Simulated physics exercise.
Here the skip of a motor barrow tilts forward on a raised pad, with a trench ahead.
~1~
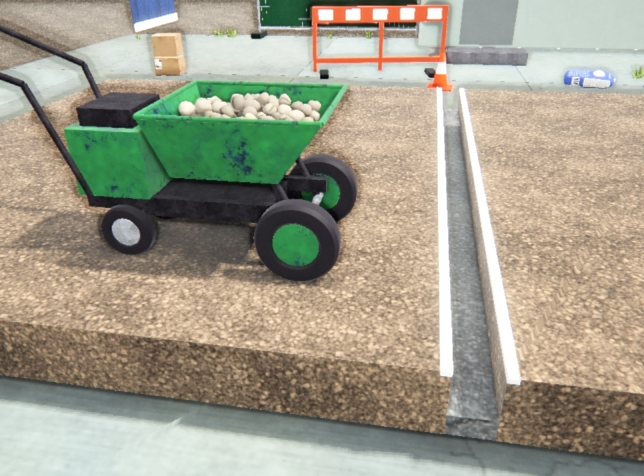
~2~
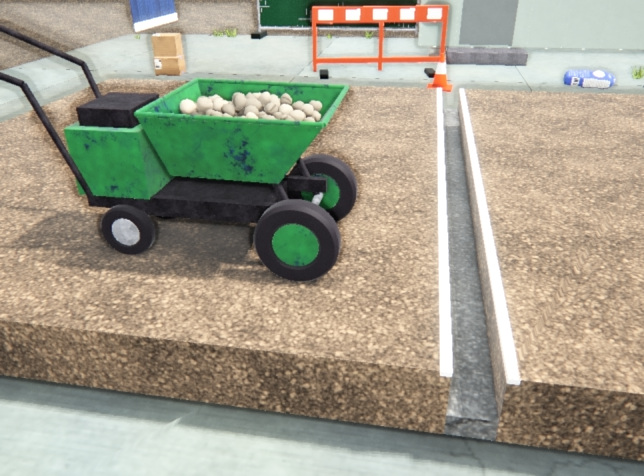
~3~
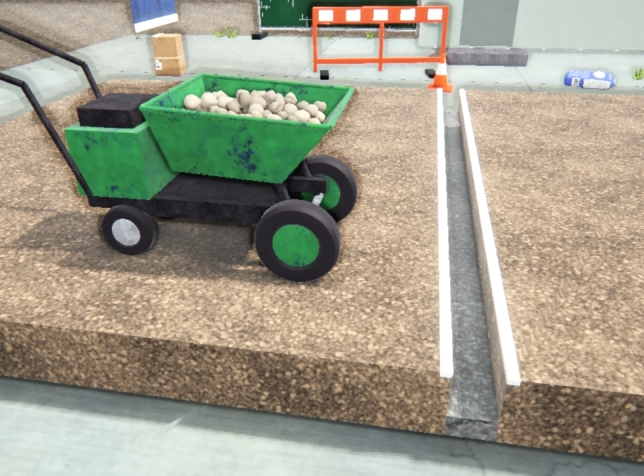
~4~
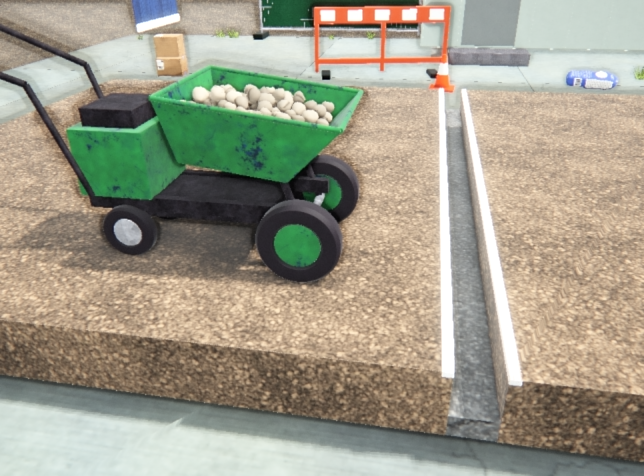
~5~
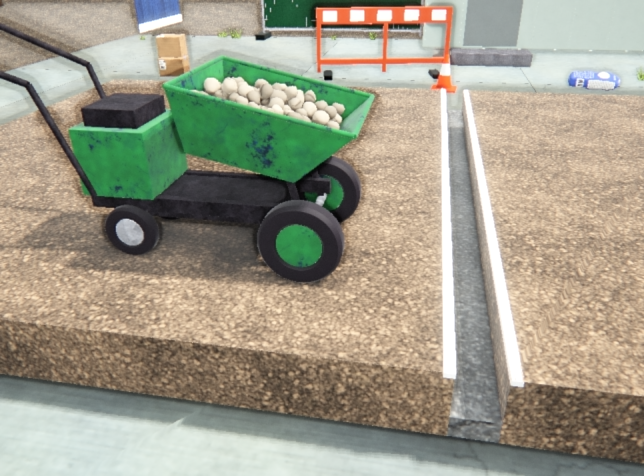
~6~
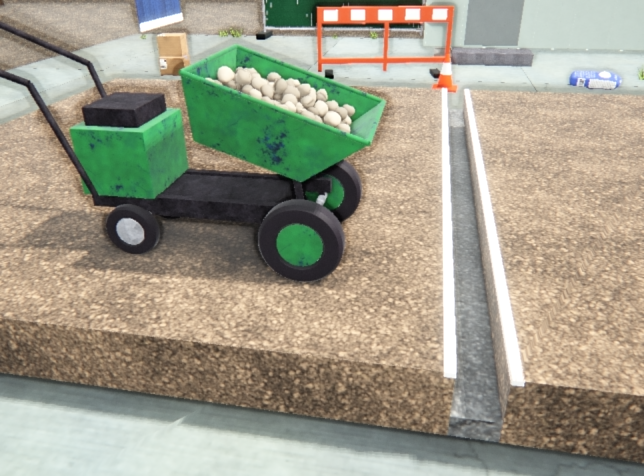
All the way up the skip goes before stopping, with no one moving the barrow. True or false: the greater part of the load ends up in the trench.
True.
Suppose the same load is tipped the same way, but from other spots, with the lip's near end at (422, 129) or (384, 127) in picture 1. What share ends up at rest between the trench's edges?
In turn 0 and 20 in a hundred.
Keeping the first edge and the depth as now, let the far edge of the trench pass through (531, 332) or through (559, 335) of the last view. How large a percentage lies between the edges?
About 90 %, then 90 %.
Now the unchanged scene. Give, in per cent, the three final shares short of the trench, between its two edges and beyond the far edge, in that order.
Roughly short 15 per cent, between 70 per cent, beyond 15 per cent.
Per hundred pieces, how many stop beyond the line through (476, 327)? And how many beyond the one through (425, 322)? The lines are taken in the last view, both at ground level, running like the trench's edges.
Some 60 and some 100 per cent, respectively.
Shortly afterwards, skip tipped steeply; the whole lot in the skip.
Next, skip tipped right over; near two thirds in the skip; only a few short of the trench; near a quarter in or heaped over the trench; only a few beyond it; a little falling.
Some moments later, skip tipped right over; a little in the skip; a little short of the trench; near two thirds in or heaped over the trench; a little beyond it.
In the end, skip tipped right over; only a few in the skip; a little short of the trench; near two thirds in or heaped over the trench; near a quarter beyond it.
